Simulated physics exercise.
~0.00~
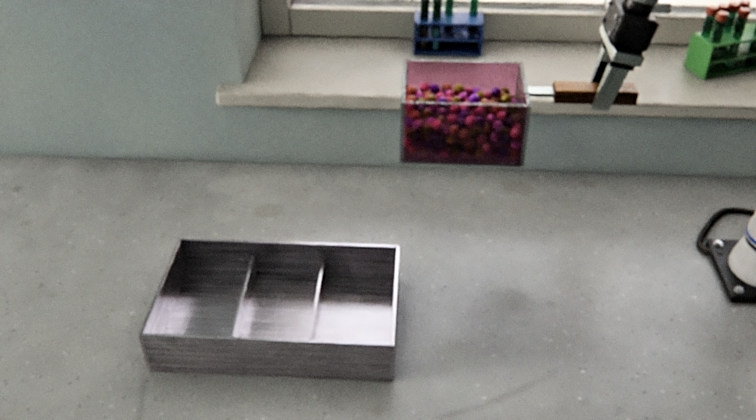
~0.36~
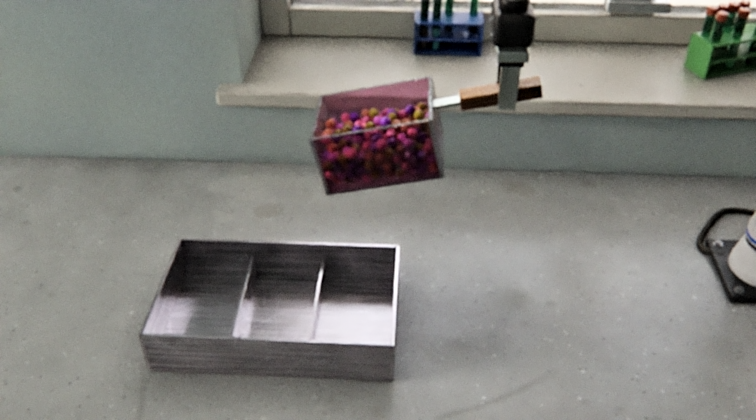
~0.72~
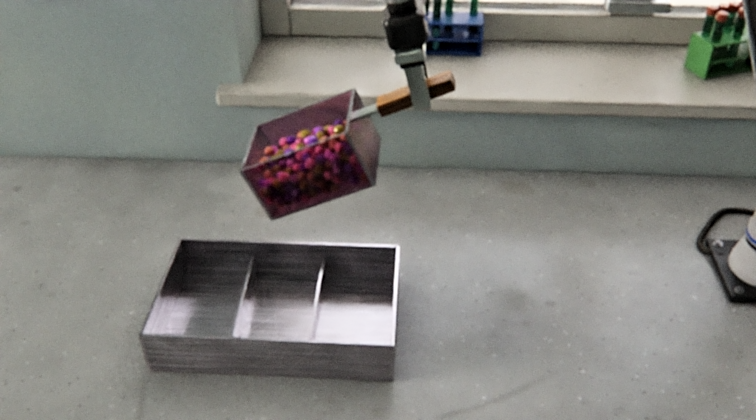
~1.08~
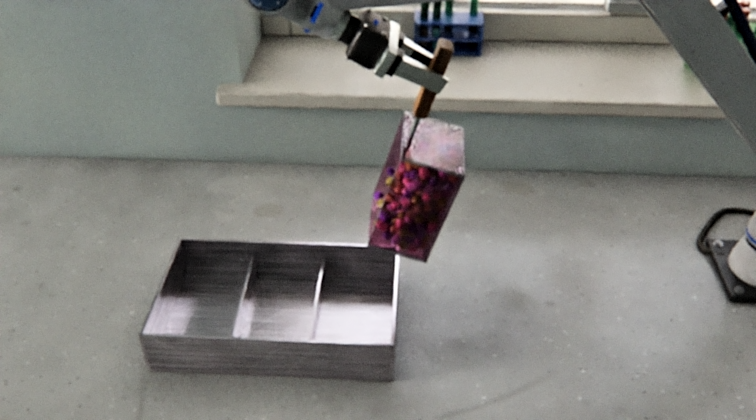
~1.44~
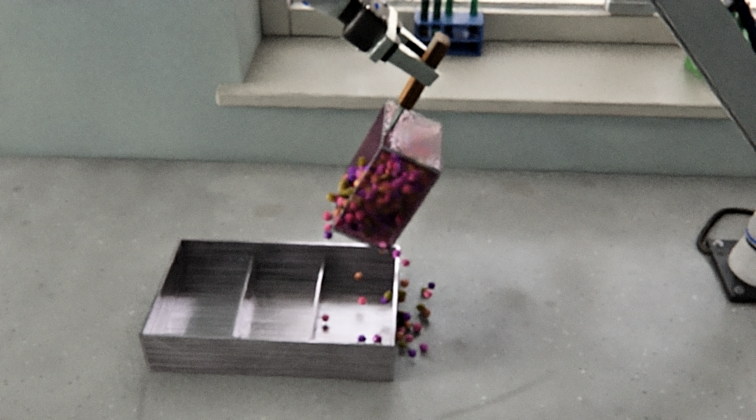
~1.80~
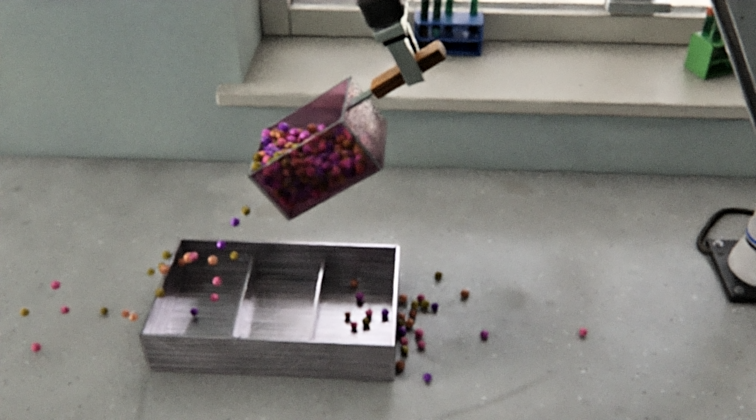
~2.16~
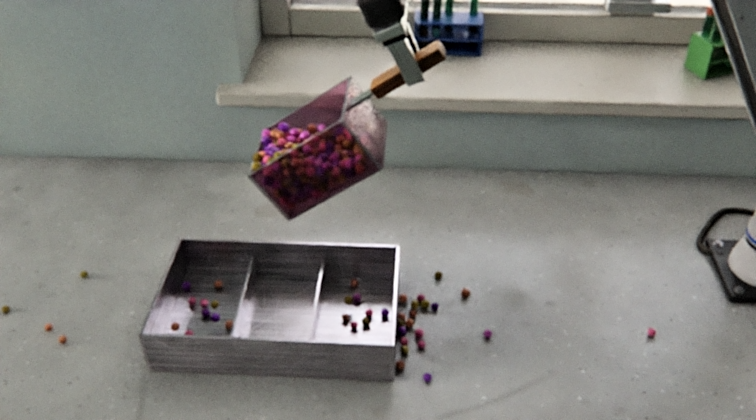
A robot arm tips a clear box, spilling some colourful sweets into and around a divided tray.
